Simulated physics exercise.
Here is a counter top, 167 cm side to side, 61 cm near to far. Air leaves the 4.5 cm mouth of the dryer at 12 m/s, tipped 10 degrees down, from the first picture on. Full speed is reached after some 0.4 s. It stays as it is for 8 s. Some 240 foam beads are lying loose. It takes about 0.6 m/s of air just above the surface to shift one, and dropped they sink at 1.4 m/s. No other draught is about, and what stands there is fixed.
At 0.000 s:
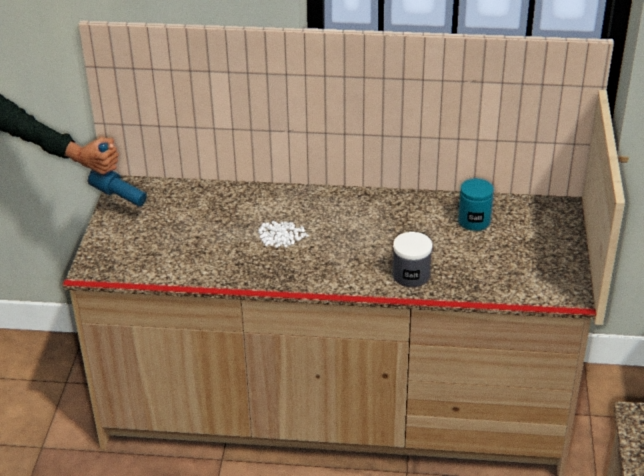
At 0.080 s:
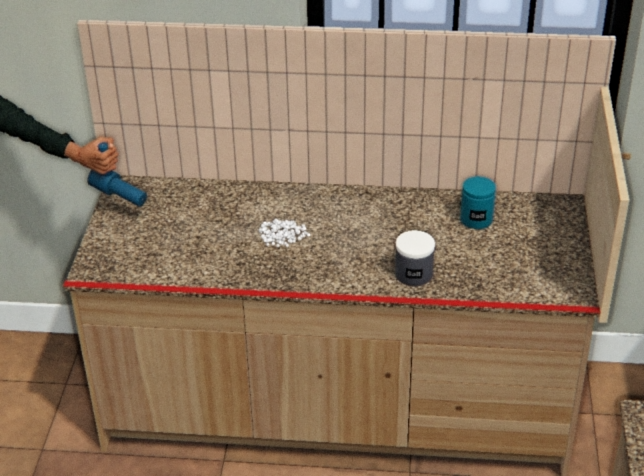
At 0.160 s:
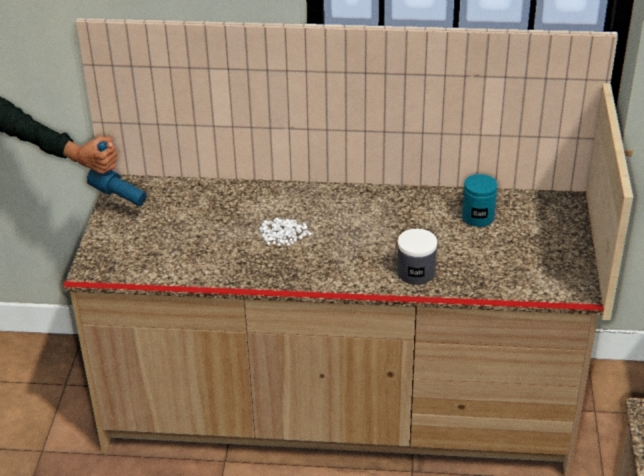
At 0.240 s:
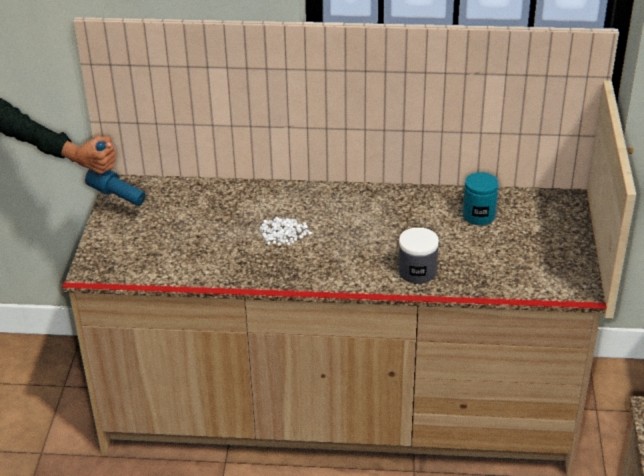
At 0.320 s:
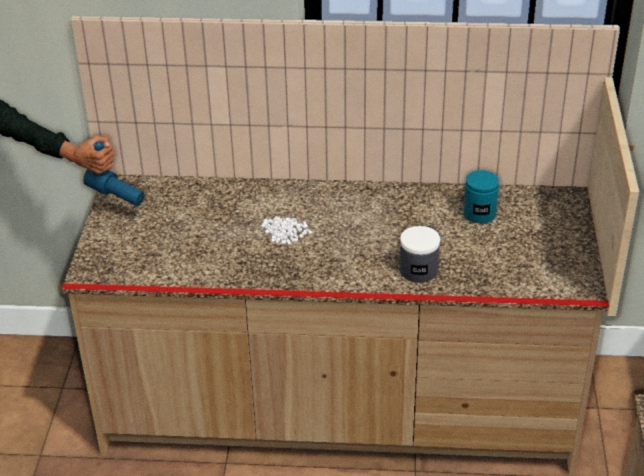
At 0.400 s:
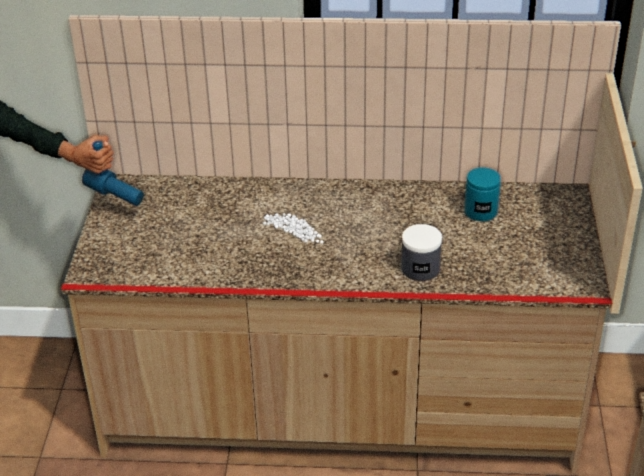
White foam beads lay still in a loose pile on a speckled counter while a hand held a blue dryer at the left, and then many of them slid a little to the right.
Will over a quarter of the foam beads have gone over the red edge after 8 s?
Answer: No.
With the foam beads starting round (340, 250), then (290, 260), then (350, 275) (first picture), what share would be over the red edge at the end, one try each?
In that order: 10 %, 40 %, 80 %.
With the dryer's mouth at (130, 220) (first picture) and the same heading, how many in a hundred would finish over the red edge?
Then about 0 %.
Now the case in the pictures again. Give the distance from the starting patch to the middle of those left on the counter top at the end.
About 80 cm.
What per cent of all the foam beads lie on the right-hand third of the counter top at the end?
About 90 %.
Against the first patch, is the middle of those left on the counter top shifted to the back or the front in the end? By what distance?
Towards the back, some 15 cm.
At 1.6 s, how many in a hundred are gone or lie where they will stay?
Near 3 %.
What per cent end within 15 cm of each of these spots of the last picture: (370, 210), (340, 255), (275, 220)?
In turn about 0 %, 0 %, 0 %.
After 1.6 s, 97 % are on the move or not yet settled, 0 % are over the red edge; the middle of those still in play is near (486, 227).
After 2.6 s, 92 % are on the move or not yet settled, 0 % are over the red edge; the middle of those still in play is near (542, 218).
After 4.4 s, 81 % are on the move or not yet settled, 4 % are over the red edge; the middle of those still in play is near (539, 214).
After 8.0 s, at the end, 6 % are over the red edge; the middle of those still in play is near (525, 207).
